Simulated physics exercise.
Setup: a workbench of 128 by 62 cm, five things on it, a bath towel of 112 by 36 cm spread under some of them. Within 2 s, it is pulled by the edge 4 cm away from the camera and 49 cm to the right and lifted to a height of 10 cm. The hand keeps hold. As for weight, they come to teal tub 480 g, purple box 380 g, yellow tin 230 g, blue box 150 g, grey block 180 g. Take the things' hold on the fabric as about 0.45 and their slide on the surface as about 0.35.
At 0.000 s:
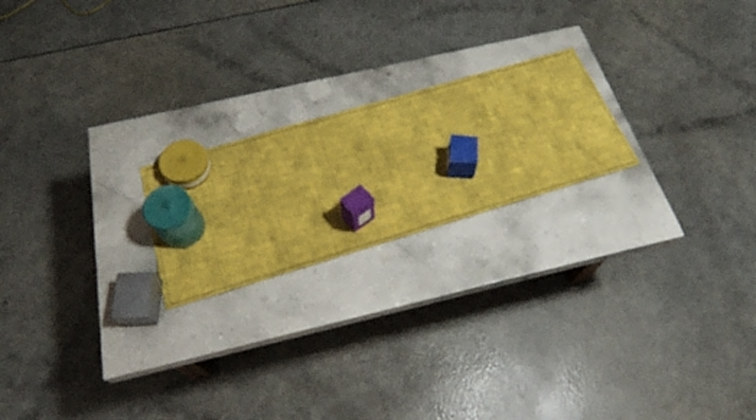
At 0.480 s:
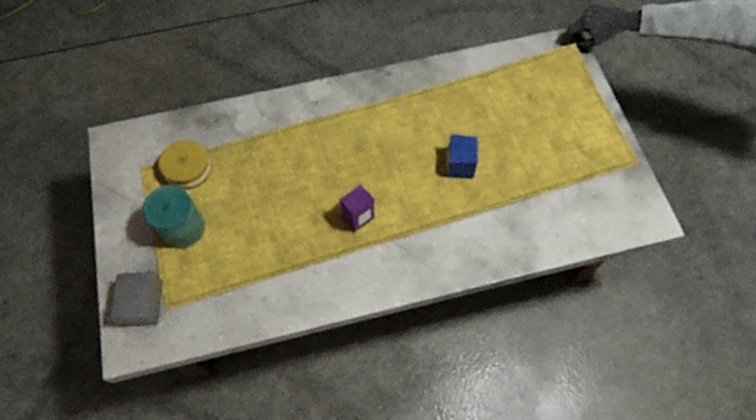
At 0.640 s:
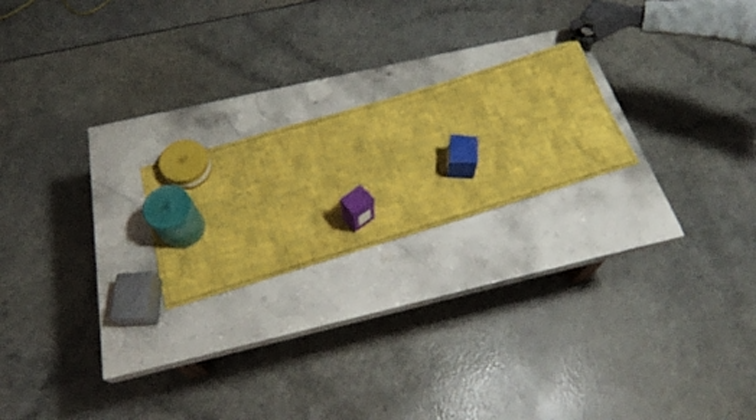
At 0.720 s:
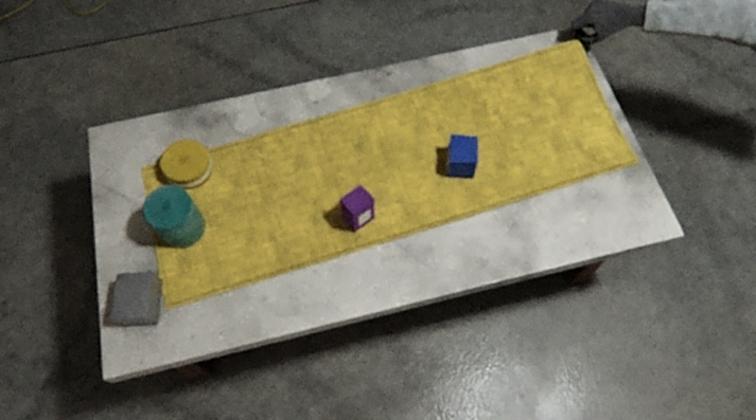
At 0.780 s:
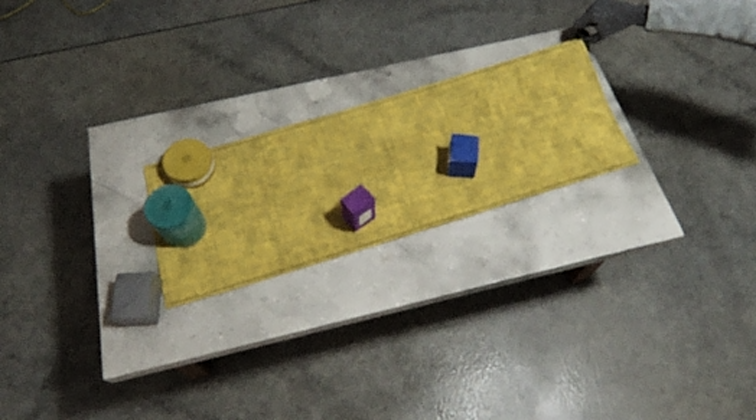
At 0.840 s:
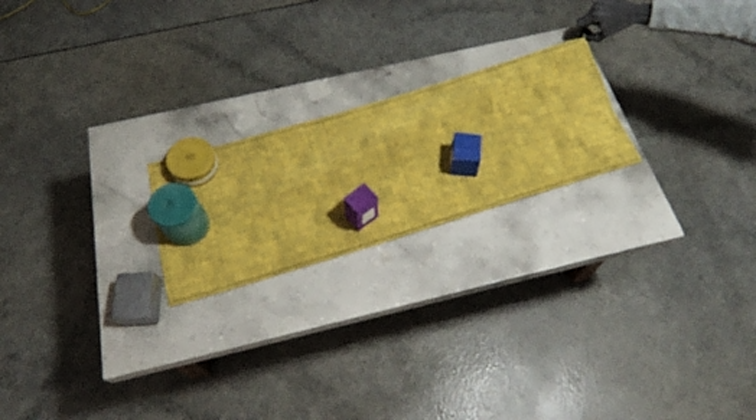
A gloved hand gripping a yellow cloth's far right corner and pulling slightly, the tub, tin and two boxes shifting barely rightward.
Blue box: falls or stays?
I expect it to part from the bench.
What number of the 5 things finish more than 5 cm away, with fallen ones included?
Count recorded: 4.
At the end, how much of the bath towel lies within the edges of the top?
Roughly 60%.
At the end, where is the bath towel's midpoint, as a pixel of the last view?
Close to (571, 85) in pixels.
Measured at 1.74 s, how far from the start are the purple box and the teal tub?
The purple box sits around 30 centimetres from its start, the teal tub around 30 centimetres.
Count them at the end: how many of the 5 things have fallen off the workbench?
Tally: 1.
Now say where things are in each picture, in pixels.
Blue box (464, 149); bath towel corners (140, 168) (572, 48) (640, 164), in the first frame.
Bath towel corners (140, 168) (640, 163); grip (574, 44), in the second frame.
Bath towel corners (140, 168) (639, 163); grip (576, 40), in the third frame.
Bath towel corners (142, 168) (639, 163); grip (578, 40), in the fourth frame.
Yellow tin (186, 159); bath towel corners (144, 166) (640, 163); grip (580, 39), in the fifth frame.
Blue box (468, 146); bath towel corners (148, 164) (642, 161); grip (583, 38), in the sixth frame.
After 1.3 s, 90 % of the bath towel is still over the top; blue box 13 cm off its start, yellow tin 14 cm off its start, teal tub 13 cm off its start.
After 1.7 s, 75 % of the bath towel is still over the top; blue box 29 cm off its start, yellow tin 30 cm off its start, teal tub 29 cm off its start.
After 2.2 s, 65 % of the bath towel is still over the top; blue box 45 cm off its start at (633, 79), yellow tin 45 cm off its start at (357, 84), teal tub 44 cm off its start at (353, 120).
After 2.6 s, 60 % of the bath towel is still over the top; blue box over the edge, yellow tin 51 cm off its start, teal tub 50 cm off its start.
After 4.2 s, 60 % of the bath towel is still over the top; blue box over the edge, yellow tin 51 cm off its start at (381, 77), teal tub 50 cm off its start at (381, 112), purple box 50 cm off its start at (553, 105).
